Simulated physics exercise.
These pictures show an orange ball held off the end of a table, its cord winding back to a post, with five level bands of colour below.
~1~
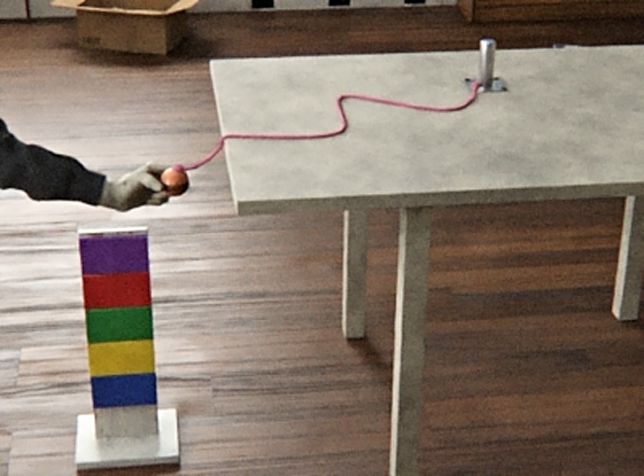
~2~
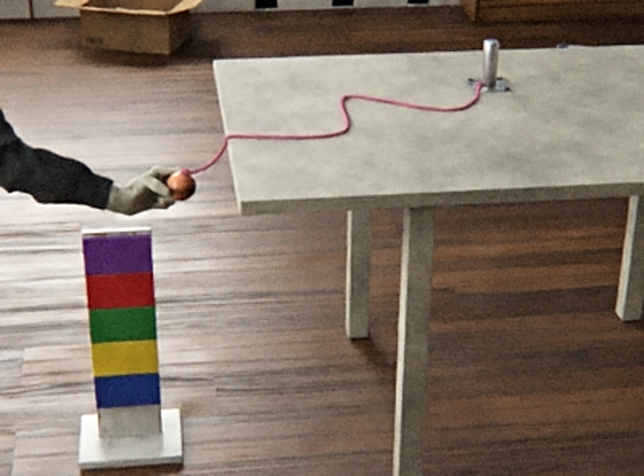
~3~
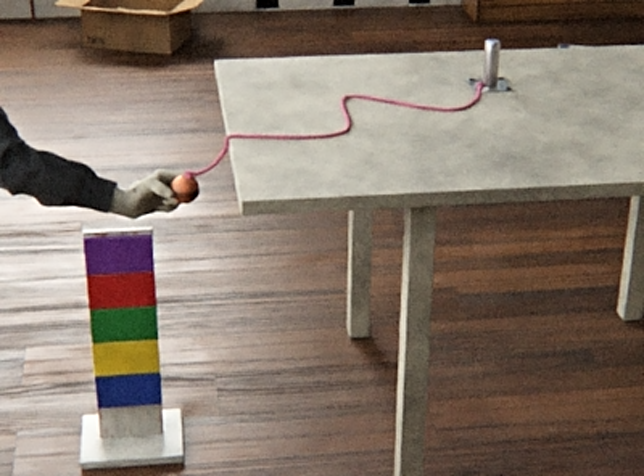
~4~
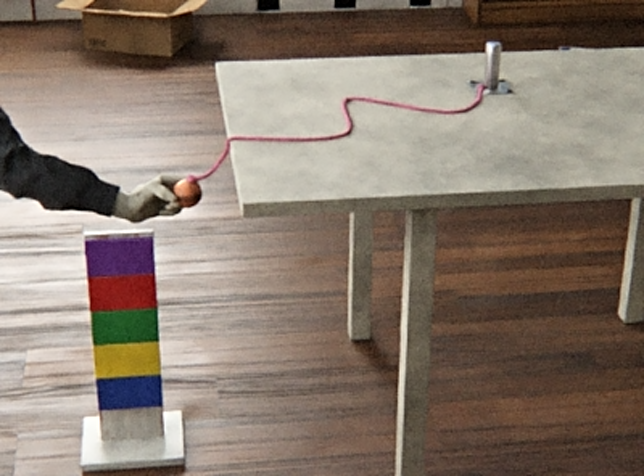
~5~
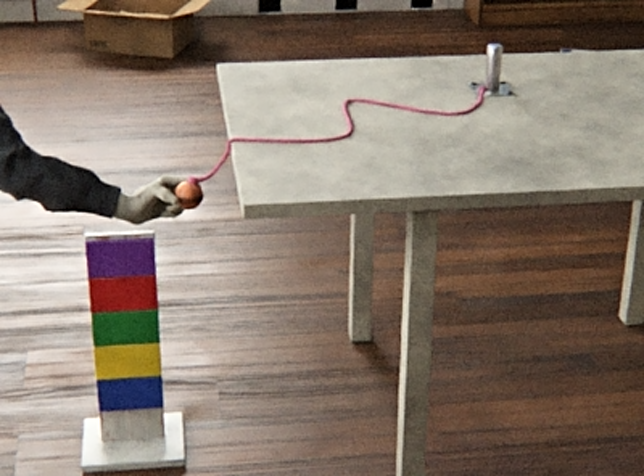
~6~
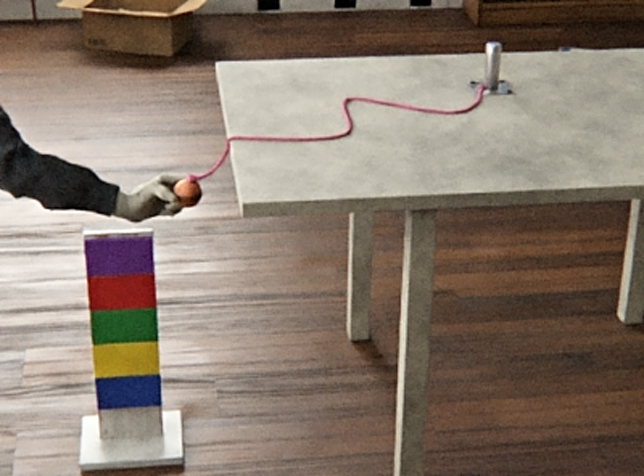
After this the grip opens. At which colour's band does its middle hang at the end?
The green band.
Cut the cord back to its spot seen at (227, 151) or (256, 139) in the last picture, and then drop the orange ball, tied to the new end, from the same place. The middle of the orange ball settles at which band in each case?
It would be red; purple.
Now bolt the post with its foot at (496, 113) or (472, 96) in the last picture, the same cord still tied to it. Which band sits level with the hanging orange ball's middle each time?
Answer, in order: Yellow, yellow.
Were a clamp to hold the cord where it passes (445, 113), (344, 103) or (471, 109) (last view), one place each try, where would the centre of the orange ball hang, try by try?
Going through the three tries, you get (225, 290), (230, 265) and (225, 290).
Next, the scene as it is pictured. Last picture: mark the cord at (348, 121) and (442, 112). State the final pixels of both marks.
To (249, 125) for the first and to (396, 101) for the second.
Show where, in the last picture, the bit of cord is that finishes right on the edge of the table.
At (349, 130).
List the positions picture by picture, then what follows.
Orange ball (175, 183); purple (115, 256); red (117, 291); green (119, 326); yellow (122, 359); blue (124, 392), in the first frame.
Orange ball (181, 187); cord through (474, 100) (411, 106) (342, 101) (343, 132) (259, 137), in the second frame.
Orange ball (185, 189), in the third frame.
Orange ball (188, 194); cord through (477, 102) (413, 108) (344, 104) (345, 134) (262, 139), in the fourth frame.
Orange ball (189, 195), in the fifth frame.
Orange ball (188, 193); cord through (477, 103) (413, 108) (344, 104) (345, 134) (261, 139), in the sixth frame.
Soon after, ball near (227, 309); level with green.
Then, ball near (232, 314); level with green.
At rest, ball near (231, 316); level with green. Its middle rests at the green band.
